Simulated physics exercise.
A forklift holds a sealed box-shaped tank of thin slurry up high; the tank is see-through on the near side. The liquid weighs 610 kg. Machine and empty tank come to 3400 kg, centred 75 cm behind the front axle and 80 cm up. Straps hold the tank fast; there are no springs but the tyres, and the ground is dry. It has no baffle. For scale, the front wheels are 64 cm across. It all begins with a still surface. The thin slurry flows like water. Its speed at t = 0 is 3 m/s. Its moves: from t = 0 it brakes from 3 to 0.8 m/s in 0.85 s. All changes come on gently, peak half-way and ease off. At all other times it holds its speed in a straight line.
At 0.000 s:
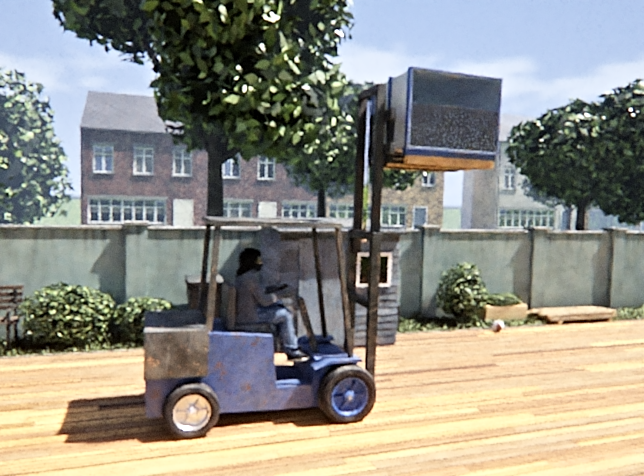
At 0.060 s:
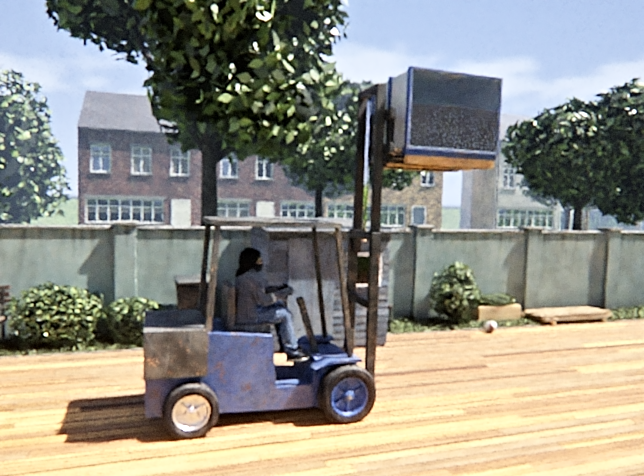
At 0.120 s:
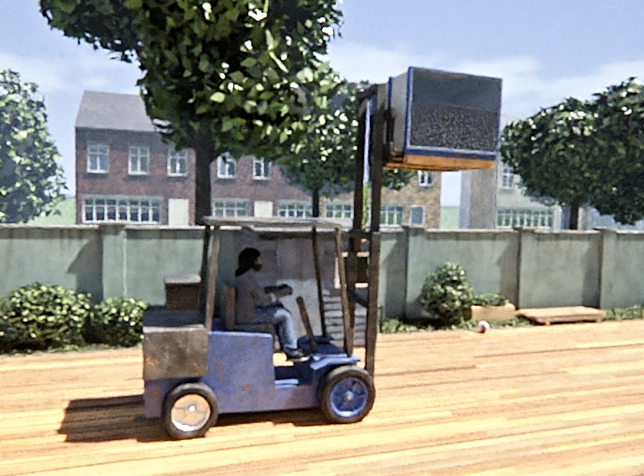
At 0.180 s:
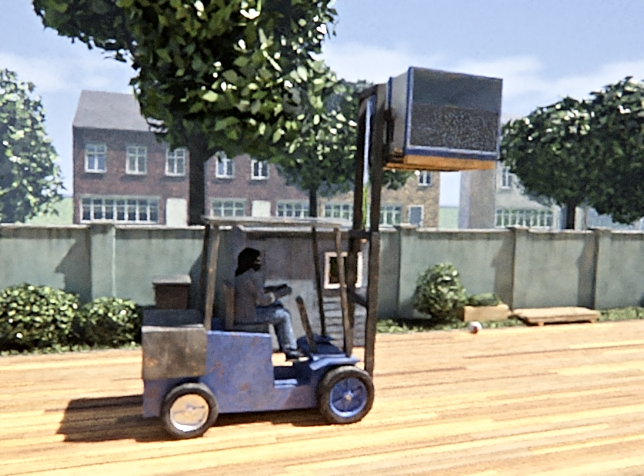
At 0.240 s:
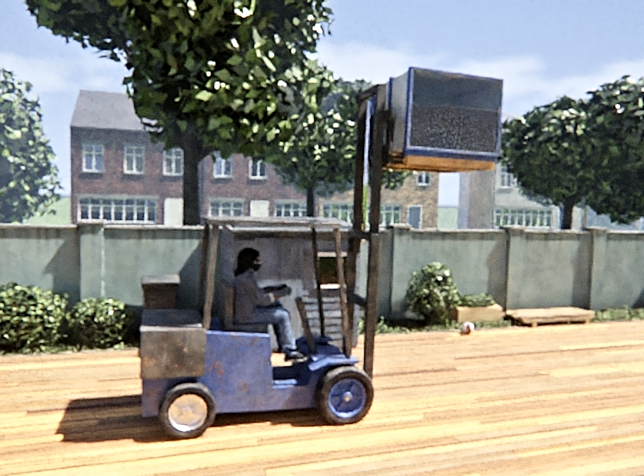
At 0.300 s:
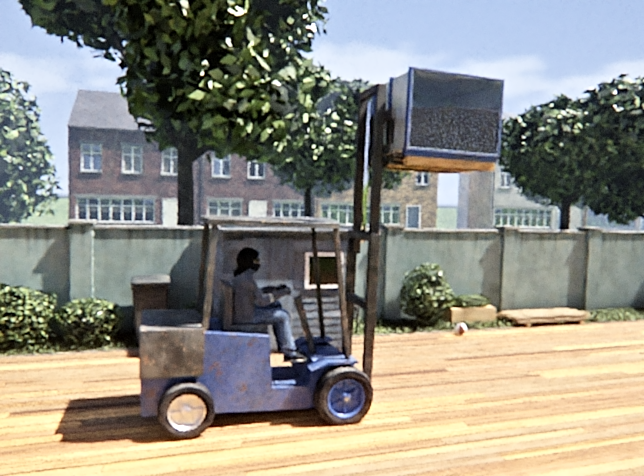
To begin with, a blue forklift with a seated driver faces right on a plank-like floor, holding a see-through tank of dark slurry high on its mast. It rolls forward as the wall, bushes and trees behind slide slightly left, while the raised tank stays level and the slurry's surface barely changes.
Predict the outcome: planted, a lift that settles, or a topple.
The forklift lifts briefly and recovers.
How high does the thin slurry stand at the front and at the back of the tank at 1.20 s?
Front 52 cm, back 38 cm.
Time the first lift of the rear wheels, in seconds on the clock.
Around 0.50 s.
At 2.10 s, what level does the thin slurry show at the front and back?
About 64 cm in front and 40 cm behind.
Then, 0.50 s in, the lean is 1° nose down, the rear 2 cm in the air; the liquid stands 30 cm at the back and 61 cm at the front.
Then, 0.90 s in, the lean is 3° nose down, the rear 8 cm in the air; the liquid stands 21 cm at the back and 71 cm at the front.
Then, 1.20 s in, the lean is 1° nose down, the rear 3 cm in the air; the liquid stands 39 cm at the back and 52 cm at the front.
Then, 2.10 s in, the lean is 0°, wheels down; the liquid stands 41 cm at the back and 64 cm at the front.
Then, 3.84 s in, all wheels are down again; the highest lift was 8 cm and the largest lean 3°.
